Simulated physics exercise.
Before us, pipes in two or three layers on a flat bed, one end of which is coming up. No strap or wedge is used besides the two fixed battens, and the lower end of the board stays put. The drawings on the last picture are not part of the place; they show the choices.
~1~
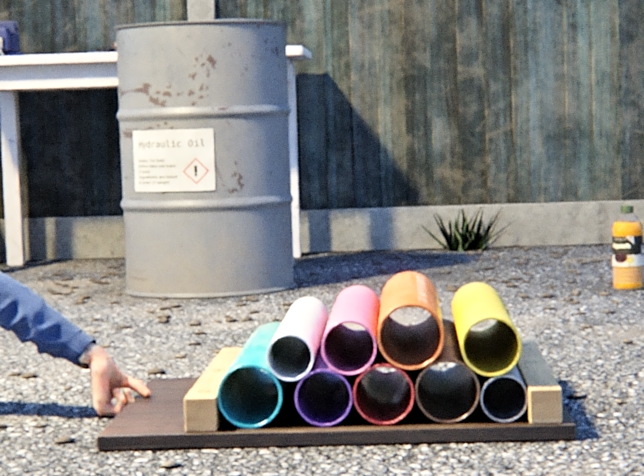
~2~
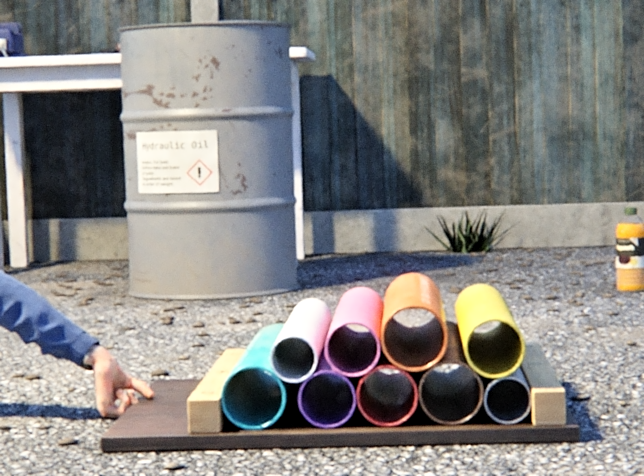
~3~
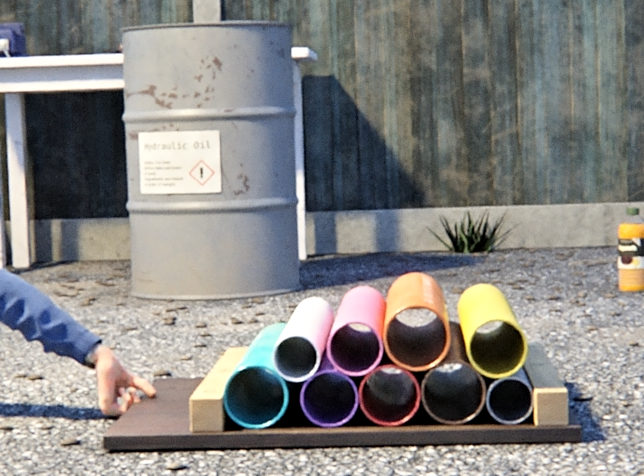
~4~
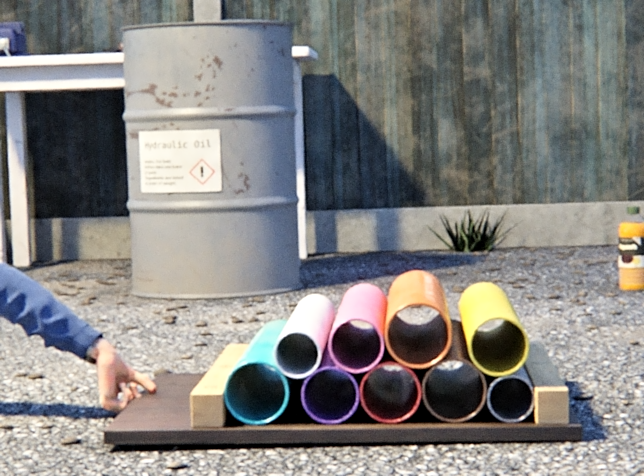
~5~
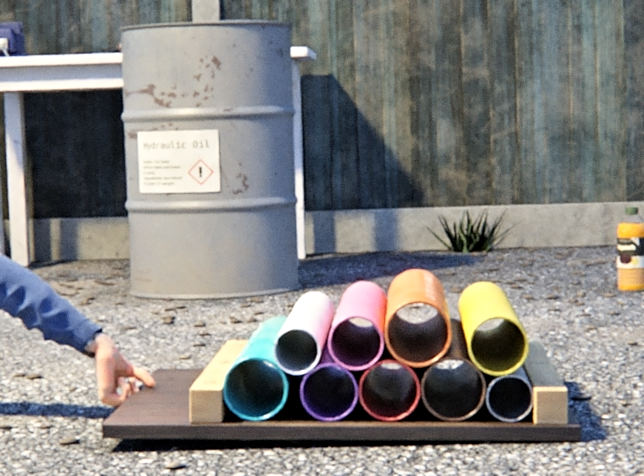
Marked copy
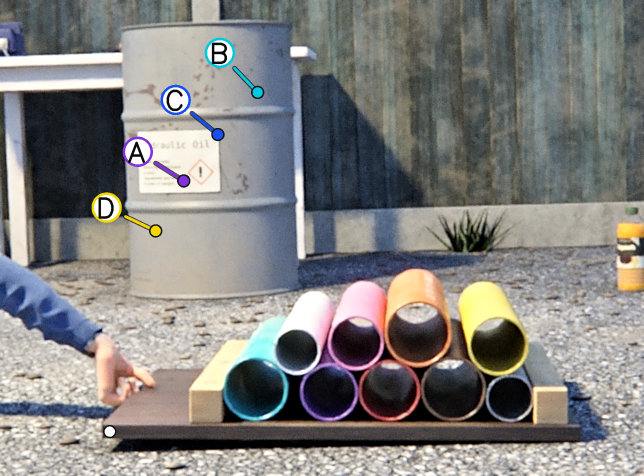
A stack of colourful pipes in two layers, turquoise, purple, red, brown and grey below and white, pink, orange and yellow above, lies between wooden blocks on a dark board. Seen from the front across sunlit gravel, a grey drum, white table, orange bottle and plank fence stand behind. A blue-sleeved hand at left raises the board's end very slightly, the pipes barely shifting, while the view drifts a little.
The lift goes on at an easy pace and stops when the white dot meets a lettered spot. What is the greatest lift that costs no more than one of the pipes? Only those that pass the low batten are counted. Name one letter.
The answer is mark D.
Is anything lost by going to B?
Yes.
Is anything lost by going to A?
At A: Yes.
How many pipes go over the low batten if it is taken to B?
With B, four.
On the marked copy, A at (184, 181); B at (258, 92); C at (218, 134); D at (156, 231); the white dot at (110, 432).
Taking D. A third of the way, board at 16°.
Two thirds of the way, board at 27°.
When it is over, board at 27°, one over the low batten (yellow).
As for the rest, A four over the low batten (yellow, orange, white, pink); B four over the low batten (yellow, orange, white, pink); C four over the low batten (yellow, orange, white, pink).
